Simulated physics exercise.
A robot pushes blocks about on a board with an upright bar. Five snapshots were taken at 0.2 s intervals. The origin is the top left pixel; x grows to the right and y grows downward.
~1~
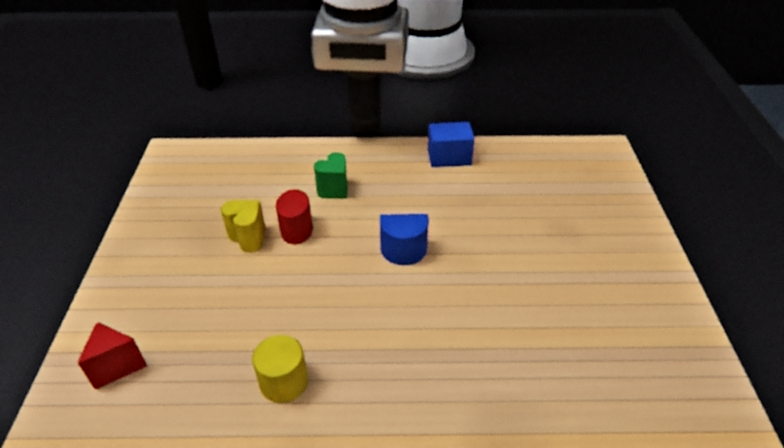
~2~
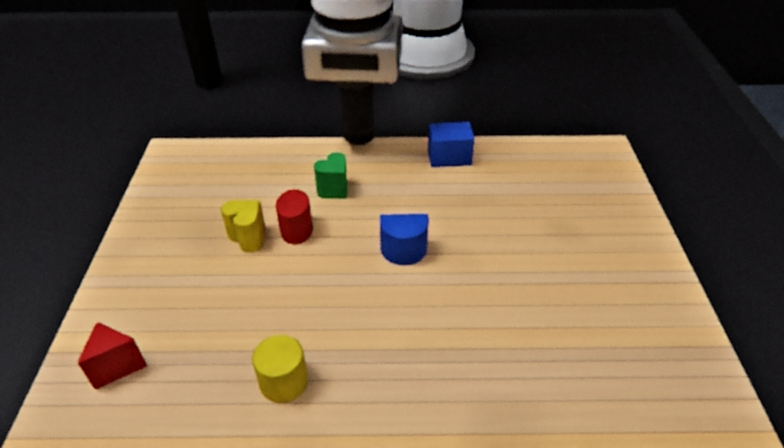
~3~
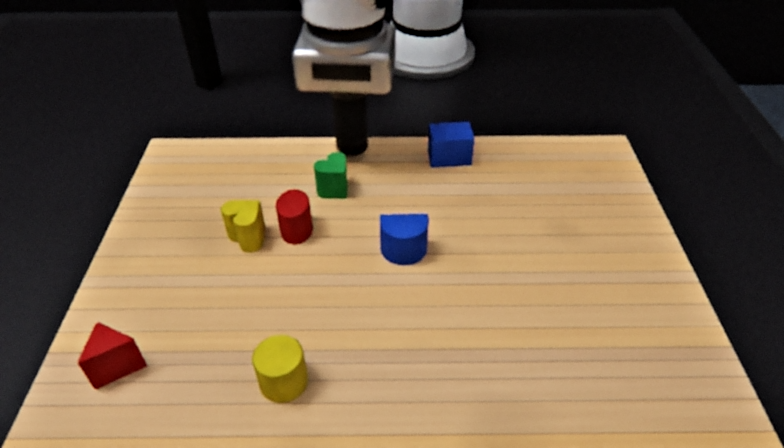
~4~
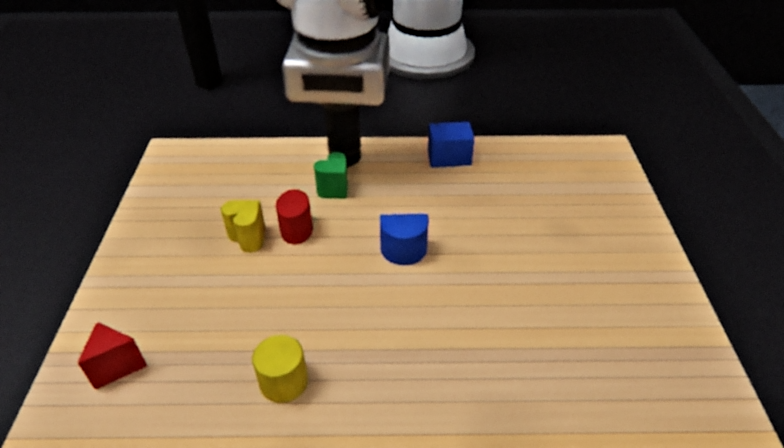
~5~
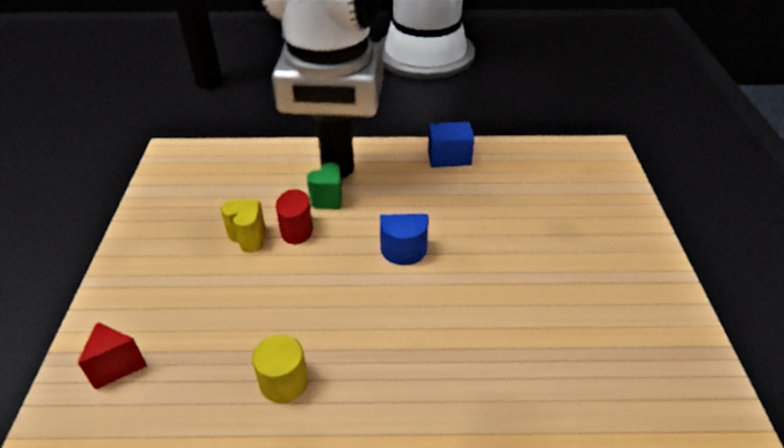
A robot arm's dark upright bar moves down and slightly left onto a wooden board, then nudges the green heart a short way toward the viewer and slightly left, while the surrounding red, yellow and blue blocks stay still.
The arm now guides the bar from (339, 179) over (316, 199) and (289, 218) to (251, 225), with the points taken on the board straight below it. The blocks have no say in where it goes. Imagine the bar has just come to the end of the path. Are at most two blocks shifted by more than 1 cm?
Short answer: No.
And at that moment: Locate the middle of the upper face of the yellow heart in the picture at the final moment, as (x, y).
Answer: (221, 220).
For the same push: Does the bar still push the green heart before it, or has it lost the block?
Slid off.
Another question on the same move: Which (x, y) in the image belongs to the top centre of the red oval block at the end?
The middle of its upper face should be somewhere near (276, 224).
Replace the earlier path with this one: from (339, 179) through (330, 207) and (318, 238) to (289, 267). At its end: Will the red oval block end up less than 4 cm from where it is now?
No, that is not what happens.
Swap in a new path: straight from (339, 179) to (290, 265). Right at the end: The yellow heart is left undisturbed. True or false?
False
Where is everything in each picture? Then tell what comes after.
In the first frame, tip of the bar at (365, 127), middles of tops, yellow heart at (242, 210), red oval block at (292, 202), green heart at (332, 163).
In the second frame, bar at (359, 137), nothing pushed.
In the third frame, bar at (352, 148), nothing pushed.
In the fourth frame, bar at (345, 158), nothing pushed.
In the fifth frame, bar at (338, 170), yellow heart at (242, 210), red oval block at (292, 202), green heart at (325, 174).
On the path given first. One third of the way, bar at (315, 189); red oval block at (280, 217), turned 15° clockwise; green heart at (310, 196), turned 30° anticlockwise.
Two thirds of the way, bar at (287, 208); red oval block at (276, 224), turned 35° clockwise; green heart at (307, 208), turned 85° anticlockwise.
At the end, bar at (249, 216); yellow heart at (221, 220), turned 45° anticlockwise; red oval block at (276, 224), turned 35° clockwise; green heart at (307, 208), turned 85° anticlockwise.
